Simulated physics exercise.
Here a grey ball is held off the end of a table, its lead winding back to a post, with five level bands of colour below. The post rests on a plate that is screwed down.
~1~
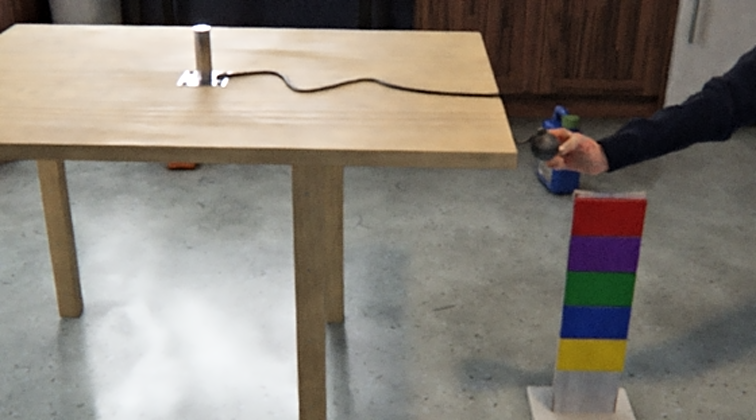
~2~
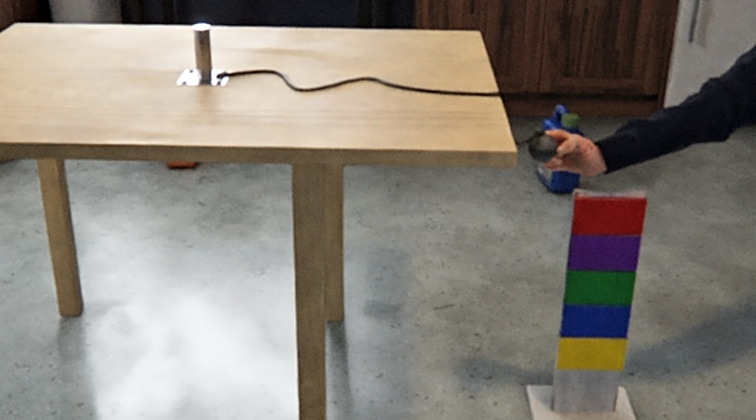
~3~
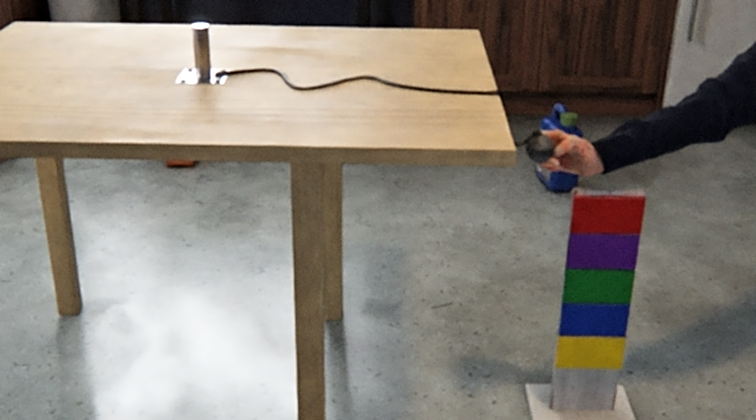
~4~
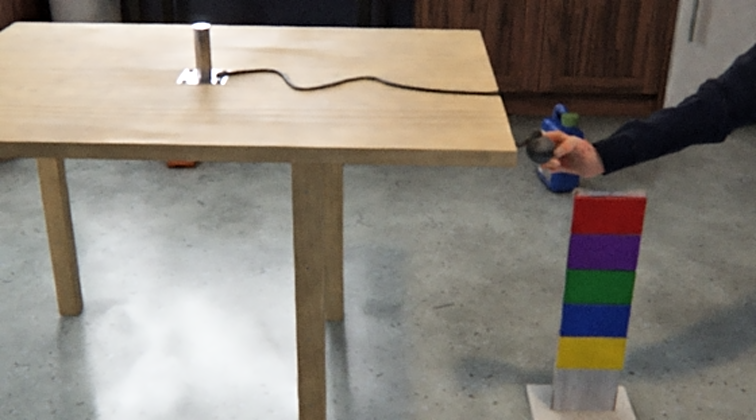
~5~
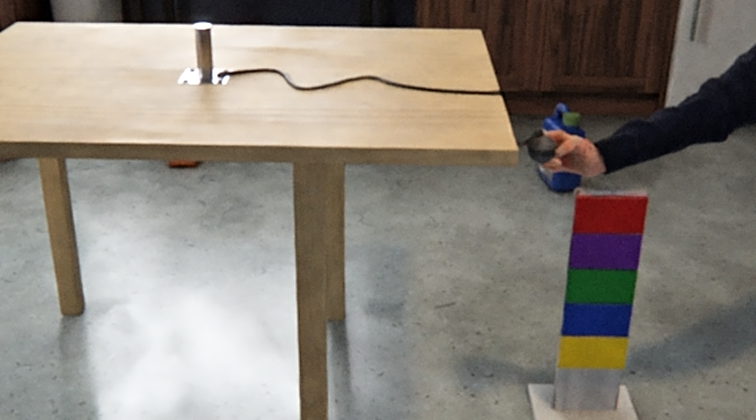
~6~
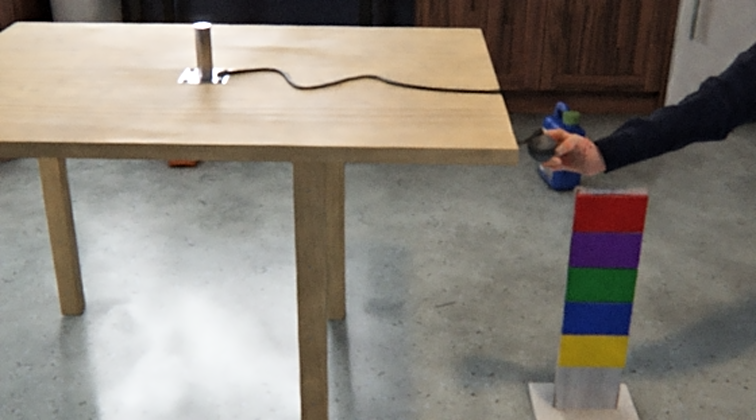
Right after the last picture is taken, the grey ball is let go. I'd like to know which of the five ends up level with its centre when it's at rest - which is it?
It's purple.
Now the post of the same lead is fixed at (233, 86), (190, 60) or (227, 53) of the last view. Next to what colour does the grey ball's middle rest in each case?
Green, red, purple.
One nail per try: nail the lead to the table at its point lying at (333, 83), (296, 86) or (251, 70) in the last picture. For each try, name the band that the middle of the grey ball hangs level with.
In order: Red; red; purple.
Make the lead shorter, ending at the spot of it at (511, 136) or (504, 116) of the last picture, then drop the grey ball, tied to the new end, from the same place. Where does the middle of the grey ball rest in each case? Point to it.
Try 1: (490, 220); try 2: (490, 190).
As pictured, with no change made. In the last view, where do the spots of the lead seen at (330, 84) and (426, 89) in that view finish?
You'll find the first mark at (377, 83) and the second mark at (495, 90).
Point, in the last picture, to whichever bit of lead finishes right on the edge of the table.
The spot located at (433, 89) in the last picture.
Early on, ball near (470, 239); level with purple.
Midway, ball near (504, 246); level with purple.
Finally, ball near (493, 246); level with purple. The purple one.
